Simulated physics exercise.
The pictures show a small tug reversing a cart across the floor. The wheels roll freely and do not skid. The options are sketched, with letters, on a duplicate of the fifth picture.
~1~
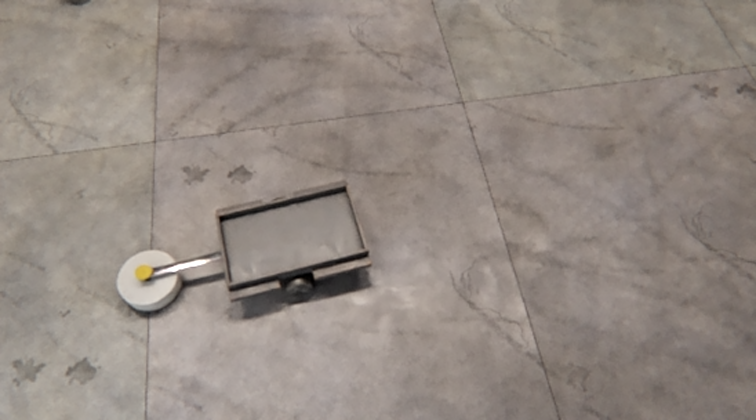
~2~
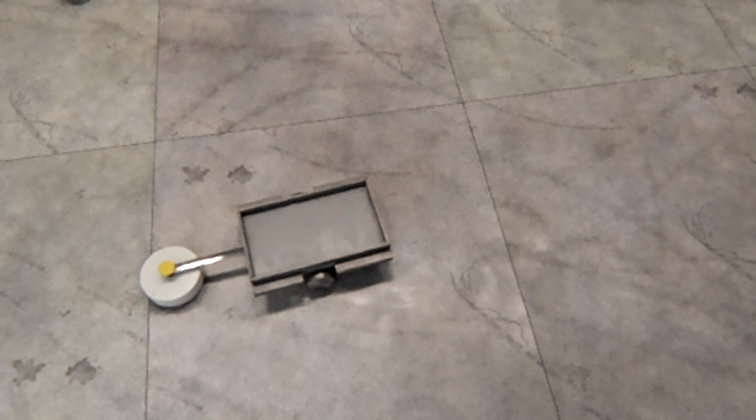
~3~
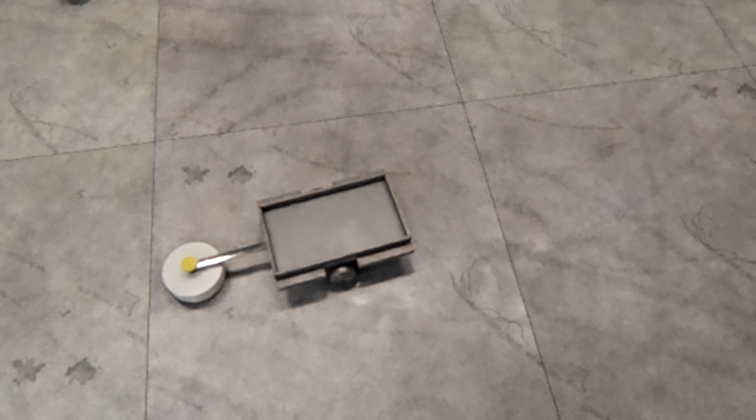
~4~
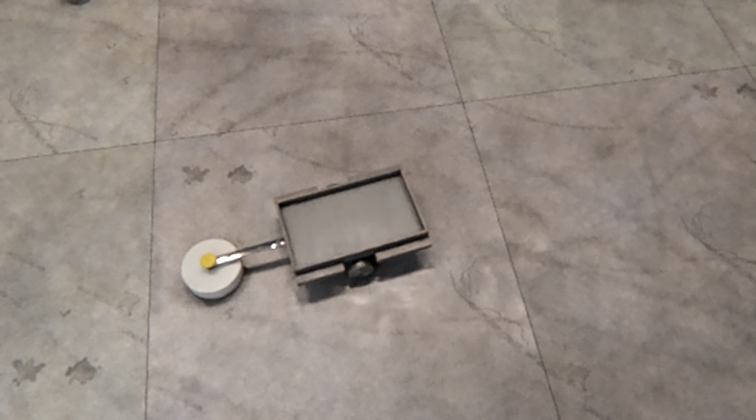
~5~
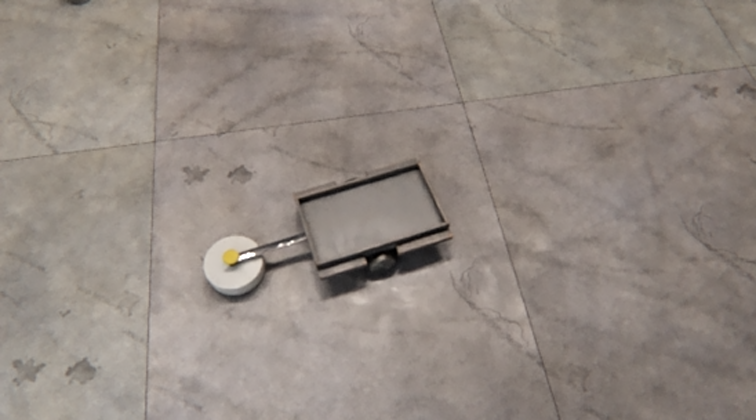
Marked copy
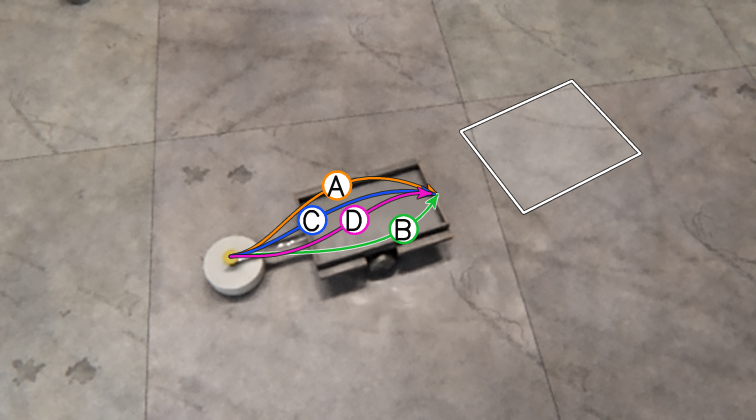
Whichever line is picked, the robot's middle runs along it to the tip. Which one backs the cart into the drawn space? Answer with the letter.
Route D.
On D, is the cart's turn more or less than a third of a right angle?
Less than that.
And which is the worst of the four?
A is the worst.
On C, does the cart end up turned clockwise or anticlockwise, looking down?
It turns clockwise.
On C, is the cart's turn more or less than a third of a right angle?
It turns less than that.
On the marked copy, A from (230, 256) via (328, 190) to (438, 195); B from (230, 256) via (342, 249) to (438, 195); C from (230, 256) via (332, 211) to (434, 194); D from (230, 256) via (337, 231) to (431, 194); the bay at (550, 142).
Following D. Soon after the start, robot (312, 251), cart (437, 188).
Later, robot (375, 215), cart (499, 162).
In the end, robot (436, 203), cart (550, 142); the cart stands in the bay.
As for the rest, A leaves the cart at (579, 222), out of the bay; B leaves the cart at (522, 117), out of the bay; C leaves the cart at (573, 180), out of the bay.
